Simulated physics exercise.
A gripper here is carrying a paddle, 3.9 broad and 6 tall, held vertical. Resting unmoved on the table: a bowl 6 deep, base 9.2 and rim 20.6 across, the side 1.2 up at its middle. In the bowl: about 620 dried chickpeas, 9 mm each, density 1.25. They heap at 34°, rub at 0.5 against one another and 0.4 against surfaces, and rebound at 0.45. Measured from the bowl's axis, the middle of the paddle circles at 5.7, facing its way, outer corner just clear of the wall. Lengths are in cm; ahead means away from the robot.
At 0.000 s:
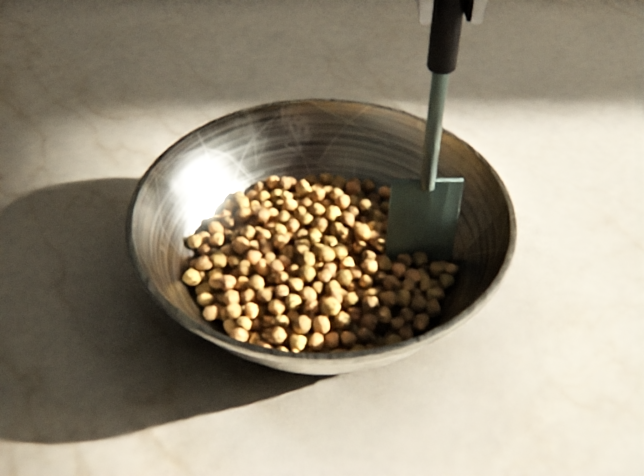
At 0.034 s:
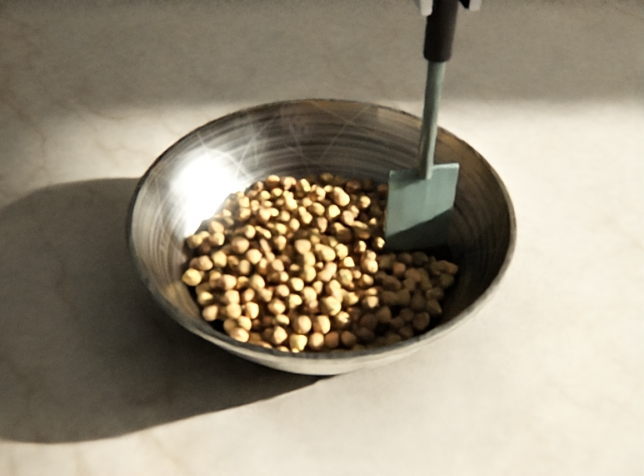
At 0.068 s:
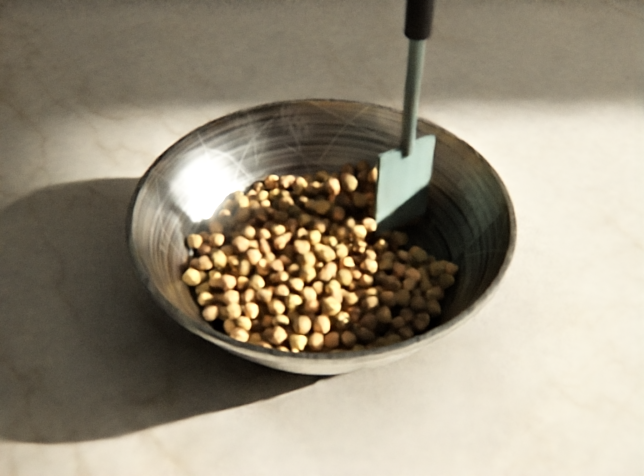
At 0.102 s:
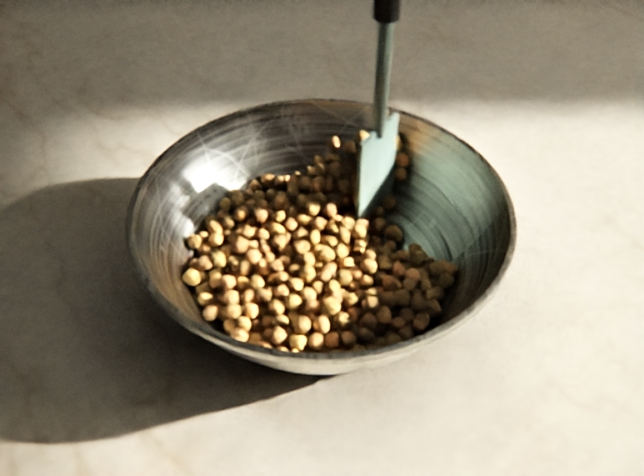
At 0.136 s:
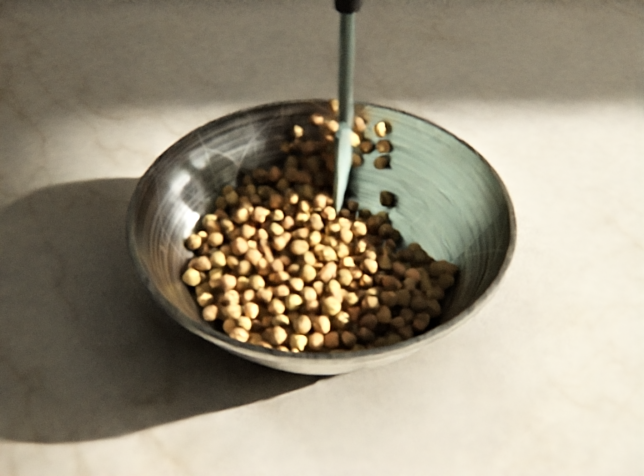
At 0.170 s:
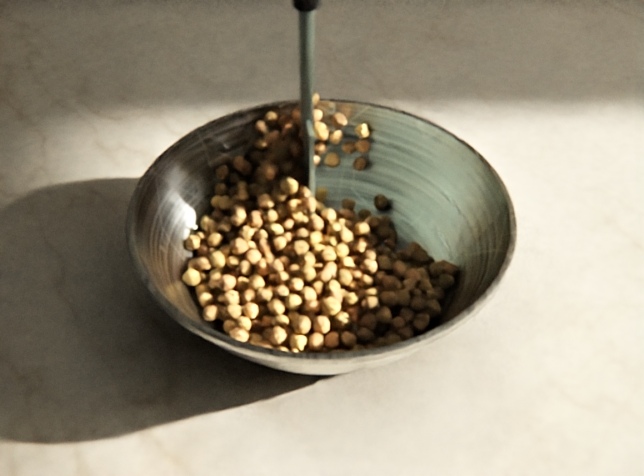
A gripper sweeps an upright paddle leftward along a bowl's far side, pushing up dried chickpeas.
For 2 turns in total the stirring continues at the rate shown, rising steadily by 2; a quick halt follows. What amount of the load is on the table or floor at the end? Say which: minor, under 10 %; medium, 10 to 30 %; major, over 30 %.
That would be a minor share.
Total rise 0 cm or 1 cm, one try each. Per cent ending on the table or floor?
15 % and 5 %.
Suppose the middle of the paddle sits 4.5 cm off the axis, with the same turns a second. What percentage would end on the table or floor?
Close to 0 in a hundred then.
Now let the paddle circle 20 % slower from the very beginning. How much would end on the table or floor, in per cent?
My guess is about 0 per cent.
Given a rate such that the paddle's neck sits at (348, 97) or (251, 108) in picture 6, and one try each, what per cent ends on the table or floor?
First try: Around 0 %; second try: Around 10 %.
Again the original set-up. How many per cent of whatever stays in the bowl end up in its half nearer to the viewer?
I'd put it near 55 per cent.
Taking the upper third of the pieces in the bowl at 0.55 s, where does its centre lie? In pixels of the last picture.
Centre estimate: Approx. (346, 268) px.
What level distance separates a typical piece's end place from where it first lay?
About 1 centimetres.
After 0.55 s, 341° round, highest piece 8 above the table; 598 in the bowl, 19 on the table or floor, 1 in flight or on the tool.
After 0.92 s, 225° round, highest piece 4 above the table; 597 in the bowl, 21 on the table or floor.
After 1.31 s, 0° round, highest piece 4 above the table; 597 in the bowl, 21 on the table or floor.
After 2.01 s, 0° round, highest piece 4 above the table; 597 in the bowl, 21 on the table or floor.
At rest, 597 in the bowl, 21 on the table or floor. That is 3 % on the table or floor.
